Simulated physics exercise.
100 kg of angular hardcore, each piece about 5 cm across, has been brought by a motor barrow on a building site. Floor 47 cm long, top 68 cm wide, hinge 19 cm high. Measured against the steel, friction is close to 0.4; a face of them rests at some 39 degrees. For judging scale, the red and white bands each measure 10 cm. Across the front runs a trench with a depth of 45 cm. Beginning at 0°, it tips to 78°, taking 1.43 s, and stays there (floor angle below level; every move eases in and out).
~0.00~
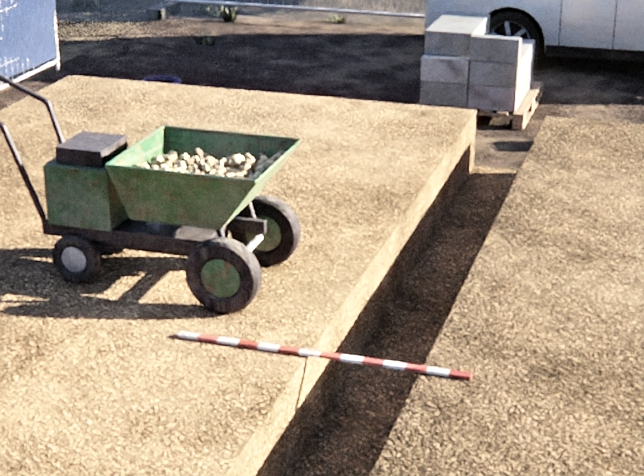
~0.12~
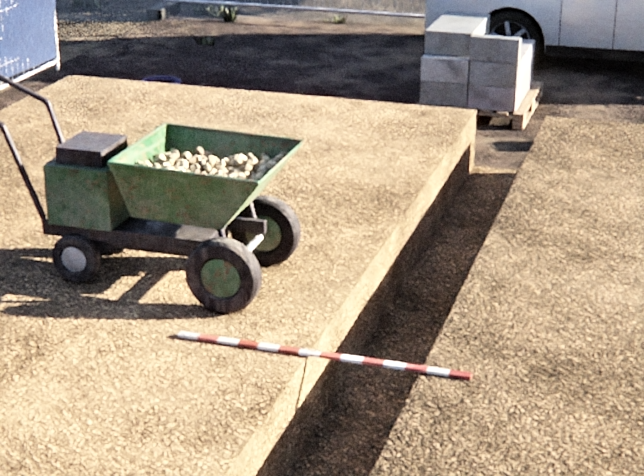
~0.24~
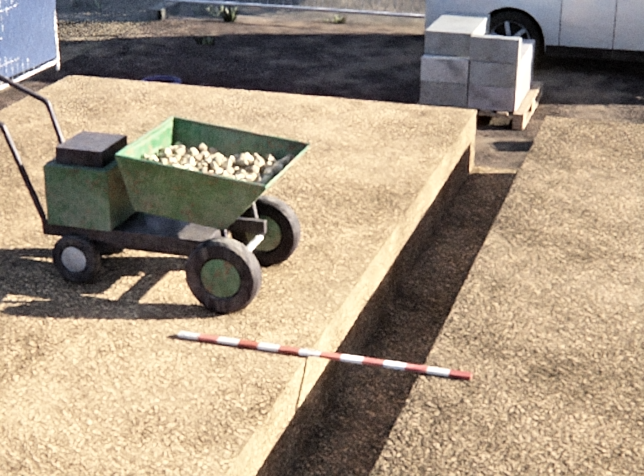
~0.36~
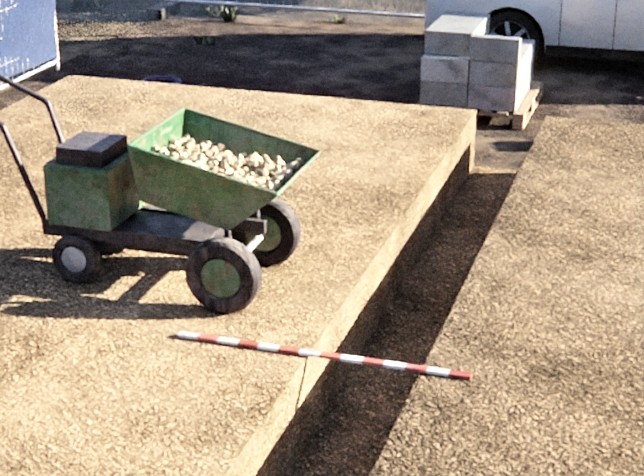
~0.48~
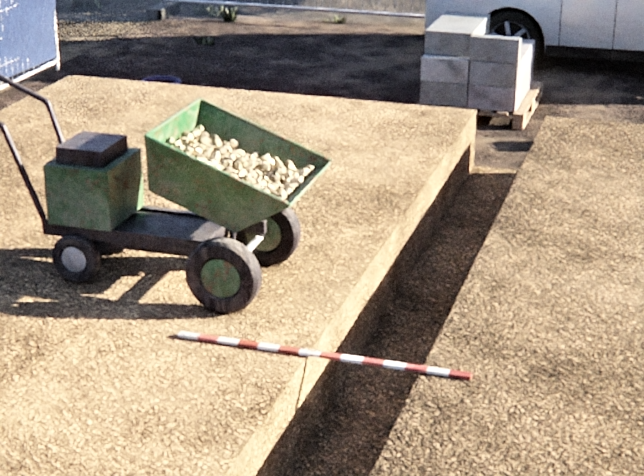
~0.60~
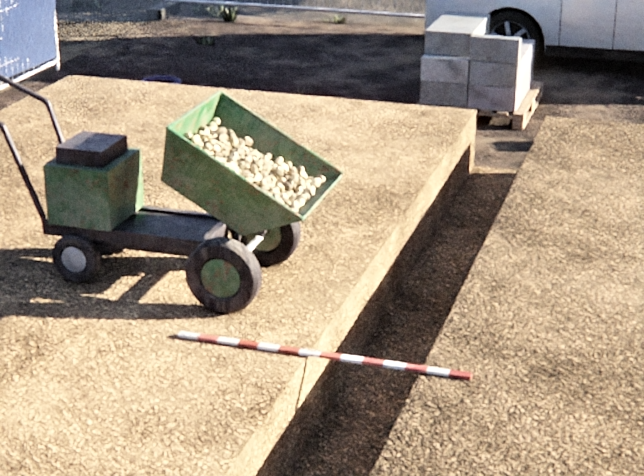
The green skip of a small motor barrow, loaded with pale stones, starts out level beside a trench, a red and white pole lying across the gap. It tilts forward to the right, slowly at first and then more steeply, its rear rising away from the engine box while the wheels stay still.
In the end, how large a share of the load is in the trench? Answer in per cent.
A share of roughly 100 %.
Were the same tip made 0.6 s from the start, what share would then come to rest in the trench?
Near 100 per cent.
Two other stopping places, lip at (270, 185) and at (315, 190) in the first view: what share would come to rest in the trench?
Some 100 and some 90 per cent, in that order.
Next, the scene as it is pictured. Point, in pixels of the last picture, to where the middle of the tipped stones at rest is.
Centre estimate: Around (398, 376).
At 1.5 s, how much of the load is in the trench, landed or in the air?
Around 35 per cent of it, at that instant.
After 1.1 s the floor is at 66°; 100 % in the skip; the foremost stones are at (334, 258).
After 1.5 s the floor is at 78°; 63 % in the skip, 37 % in the trench; the foremost stones are at (428, 391).
After 1.9 s the floor is at 78°; 24 % in the skip, 76 % in the trench; the foremost stones are at (436, 397).
After 3.8 s the floor is at 78°; 0 % in the skip, 100 % in the trench; the foremost stones are at (440, 383).
